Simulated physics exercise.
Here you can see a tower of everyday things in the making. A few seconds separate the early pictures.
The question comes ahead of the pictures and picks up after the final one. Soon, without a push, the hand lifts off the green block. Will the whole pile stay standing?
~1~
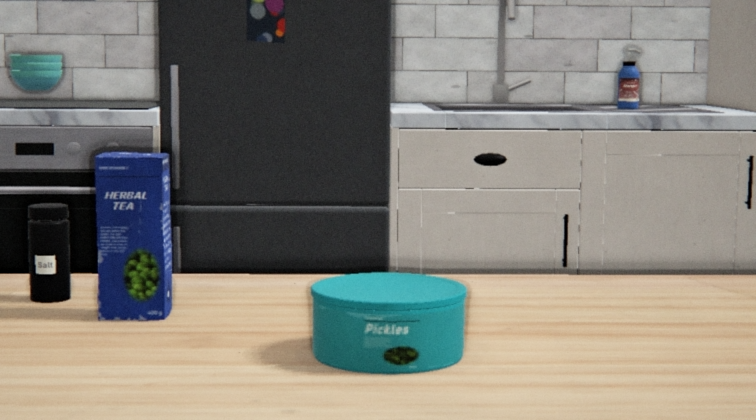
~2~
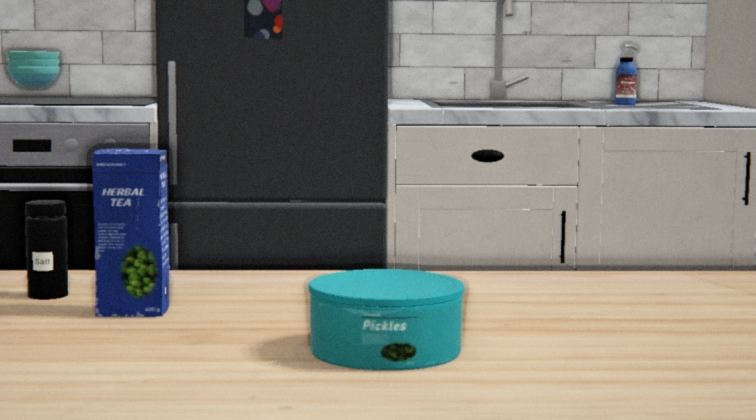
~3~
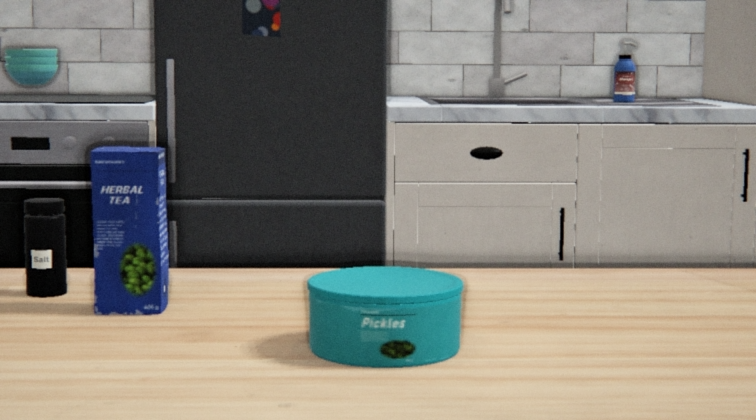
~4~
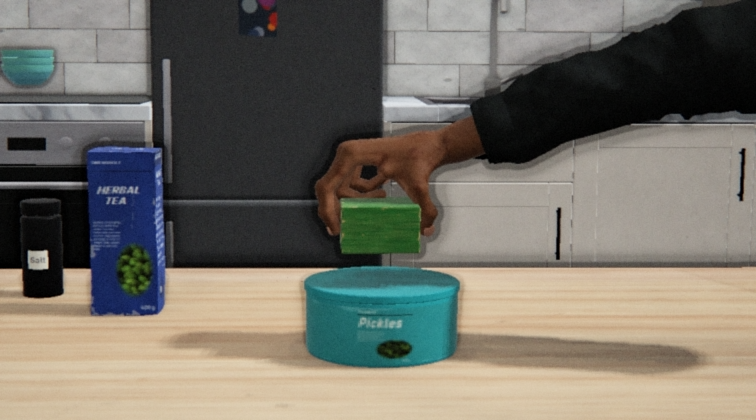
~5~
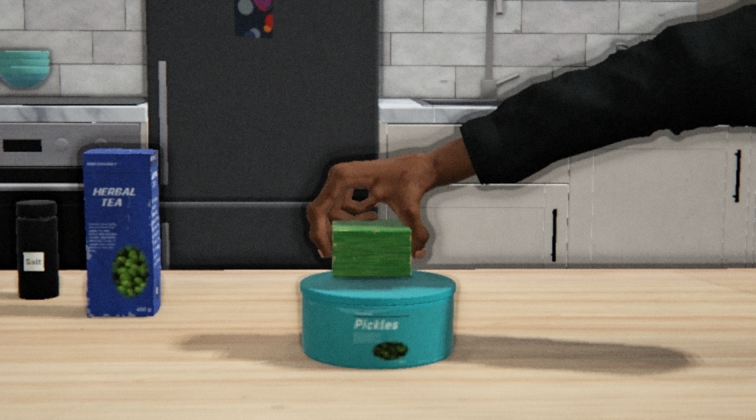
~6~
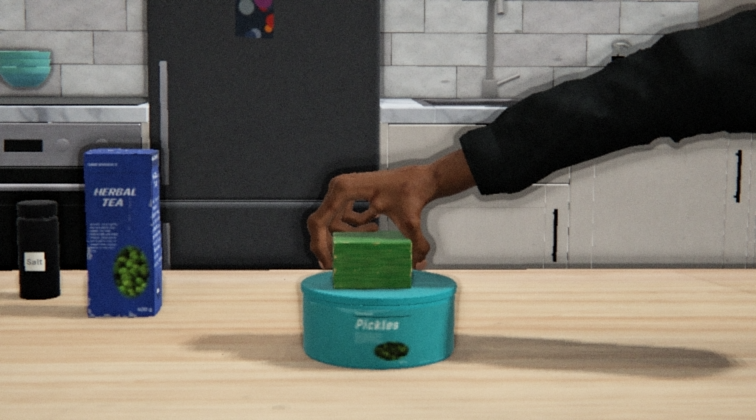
Seems the tower stands.
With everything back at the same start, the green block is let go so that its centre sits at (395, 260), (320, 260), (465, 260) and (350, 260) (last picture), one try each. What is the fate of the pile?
First, it keeps its balance; second, it holds; third, it comes apart; fourth, it keeps its balance.
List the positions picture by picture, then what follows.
In the first frame, the last thing is not in view yet; blue carton (135, 236).
In the second frame, the last thing is not in view yet; turquoise tub (386, 318).
In the third frame, the last thing is not in view yet; black shaker (45, 247).
The fourth frame shows coming down; green block (379, 225); blue carton (127, 230).
The fifth frame shows coming down; green block (370, 247); turquoise tub (378, 317).
The sixth frame shows set down, still held; green block (371, 259); black shaker (39, 249).
Then, 0.20 s on from there, no change.
Then, 0.60 s on from there, green block resting near (371, 260).
In the end, all 4 unmoved. At the end, from the last picture's camera, green block near (371, 260). The pile holds.
